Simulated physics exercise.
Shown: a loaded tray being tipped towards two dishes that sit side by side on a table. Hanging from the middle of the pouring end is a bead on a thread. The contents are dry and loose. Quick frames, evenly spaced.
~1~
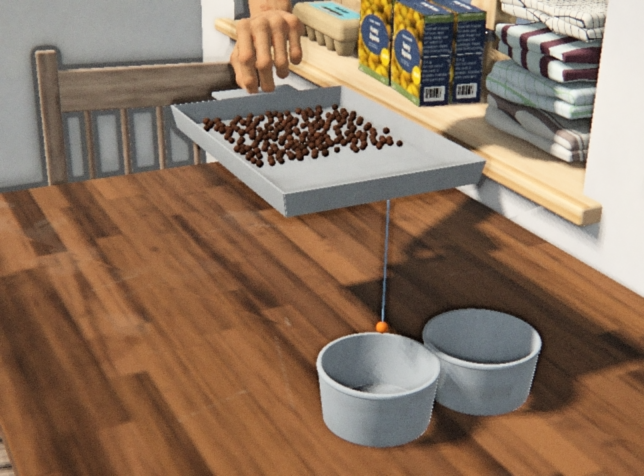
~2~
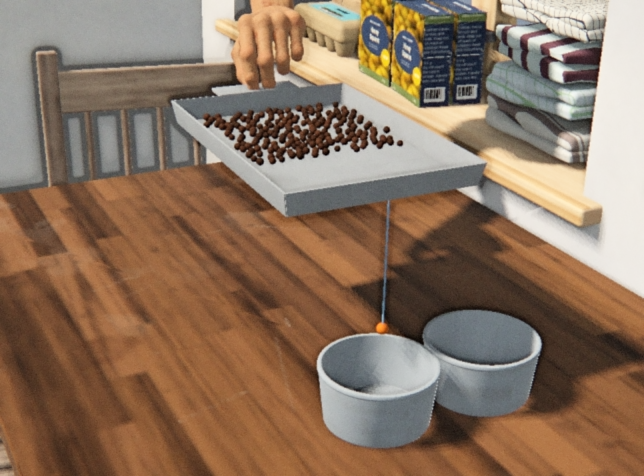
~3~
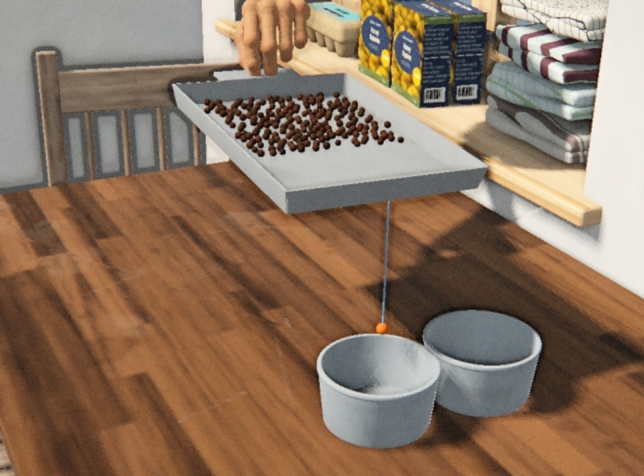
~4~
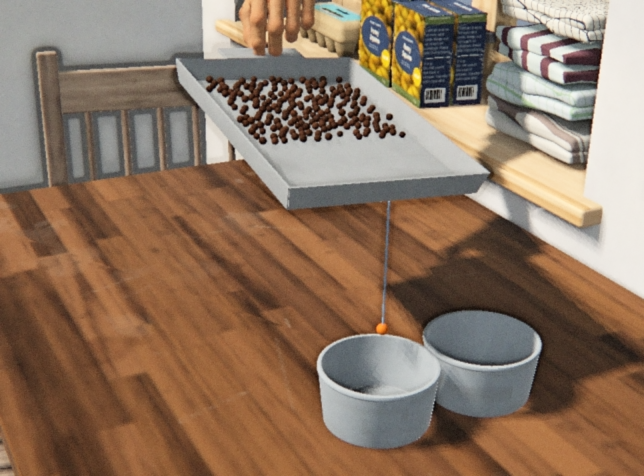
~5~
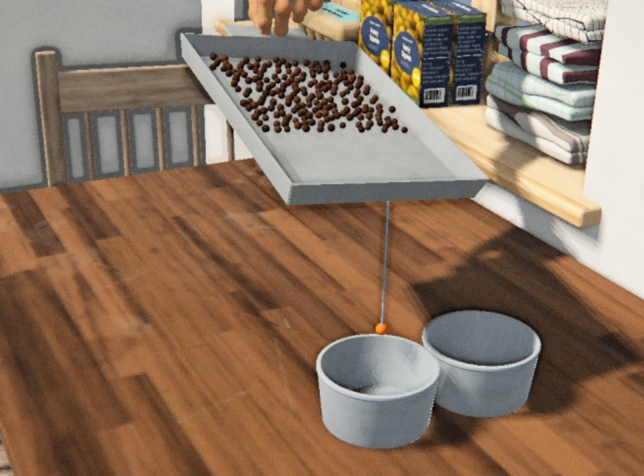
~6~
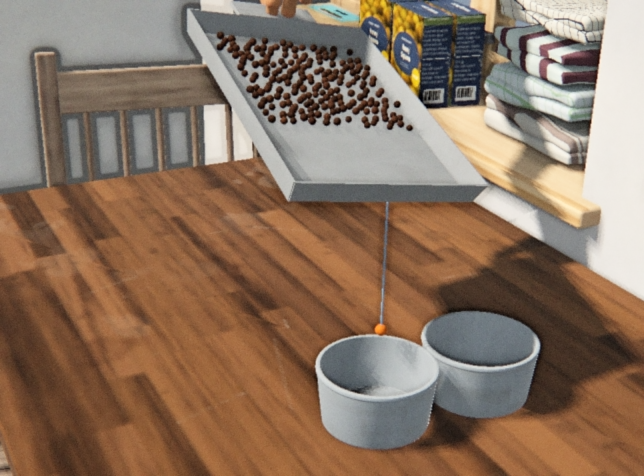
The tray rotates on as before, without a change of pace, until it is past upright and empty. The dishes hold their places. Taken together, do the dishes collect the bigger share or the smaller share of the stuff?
I expect the catch to be a majority.
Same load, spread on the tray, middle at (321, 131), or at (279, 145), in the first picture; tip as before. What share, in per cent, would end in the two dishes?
From the first start you get 90 in a hundred, from the second 90 in a hundred.
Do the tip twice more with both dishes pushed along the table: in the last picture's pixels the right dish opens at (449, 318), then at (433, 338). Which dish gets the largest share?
So: The one further right first, and the one further right second.
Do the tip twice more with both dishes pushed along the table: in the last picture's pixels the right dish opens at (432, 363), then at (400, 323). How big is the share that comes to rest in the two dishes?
Around 10 % followed by around 20 %.
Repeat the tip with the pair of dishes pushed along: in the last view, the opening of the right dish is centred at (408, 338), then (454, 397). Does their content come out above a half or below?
For the earlier try a smaller portion is kept, for the later one a smaller portion.
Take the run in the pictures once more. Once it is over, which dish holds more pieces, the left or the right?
Well, that is right of the pair.
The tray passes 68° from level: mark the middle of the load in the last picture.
I'd mark it close to (455, 205).
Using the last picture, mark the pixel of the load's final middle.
I'd put the middle somewhere around (482, 381).
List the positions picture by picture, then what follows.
Corners of the pouring end at (287, 191) and (479, 159), level; middle of the load at (298, 133), allspice berries; left dish at (408, 414); right dish at (514, 384); bead on its thread at (382, 328), in the first picture.
Corners of the pouring end at (287, 191) and (480, 161), level; middle of the load at (298, 131), in the second picture.
Corners of the pouring end at (289, 188) and (481, 165), tipped barely, lowest at the right corner; middle of the load at (299, 121), in the third picture.
Corners of the pouring end at (292, 185) and (482, 170), tipped a little, lowest at the right corner; middle of the load at (301, 107), in the fourth picture.
Corners of the pouring end at (295, 181) and (482, 176), tipped clearly, lowest at the right corner; middle of the load at (305, 93), in the fifth picture.
Corners of the pouring end at (297, 179) and (482, 182), tipped clearly, lowest at the right corner; middle of the load at (311, 82); left dish at (407, 417); right dish at (512, 387), in the sixth picture.
Soon, tray tipped steeply; about two thirds on the tray; about a third in the air.
A while on, tray tipped past a quarter turn; about a third on the tray; about half in the right dish; a small part outside both; a small part in the air.
Towards the end, tray tipped past a quarter turn; most in the right dish; a small part outside both.
Finally, tray tipped past a quarter turn; none in the left dish; most in the right dish; a small part outside both.
